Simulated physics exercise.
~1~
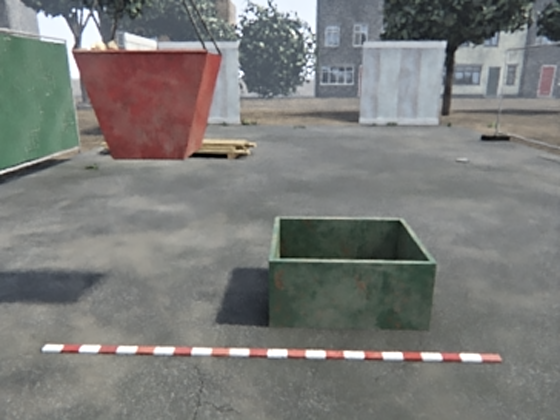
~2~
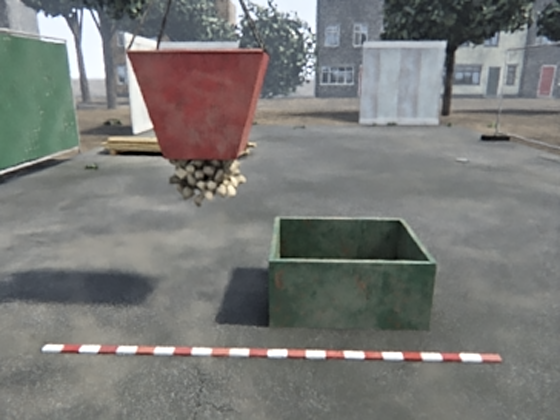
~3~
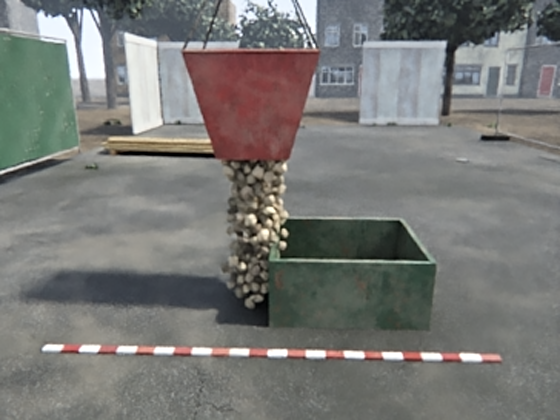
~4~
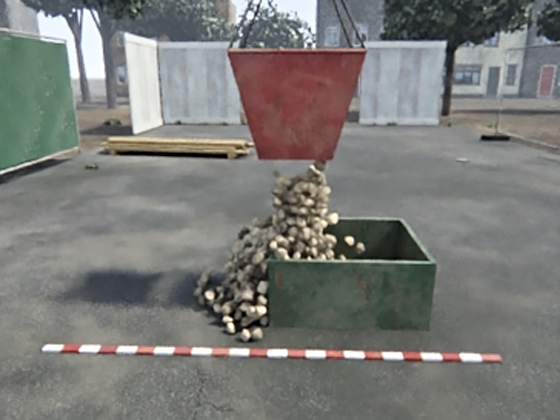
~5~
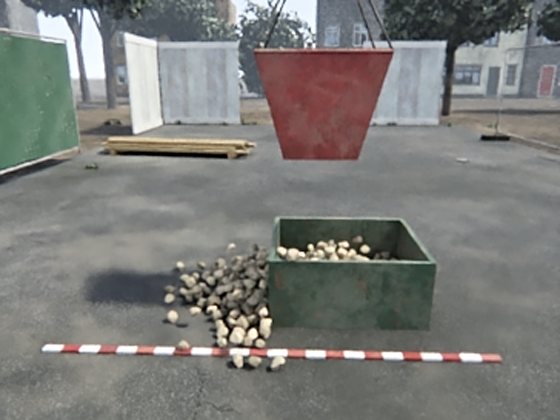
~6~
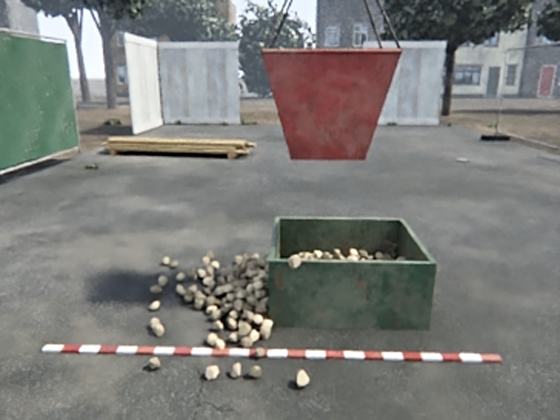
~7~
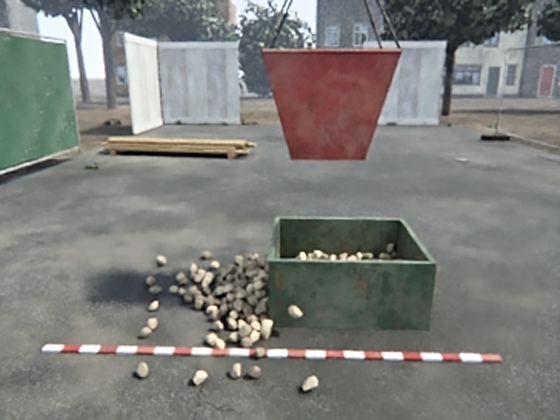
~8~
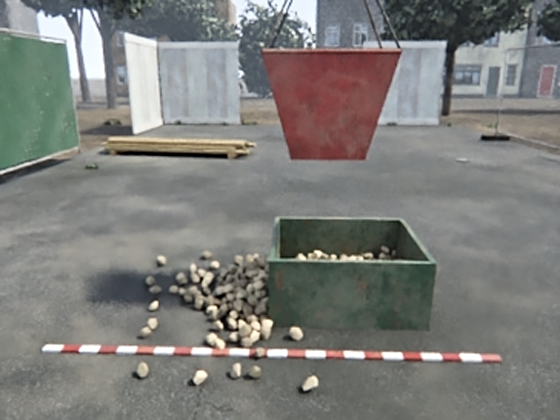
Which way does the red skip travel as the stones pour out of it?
The red skip travels to the right, ending up above the green bin.
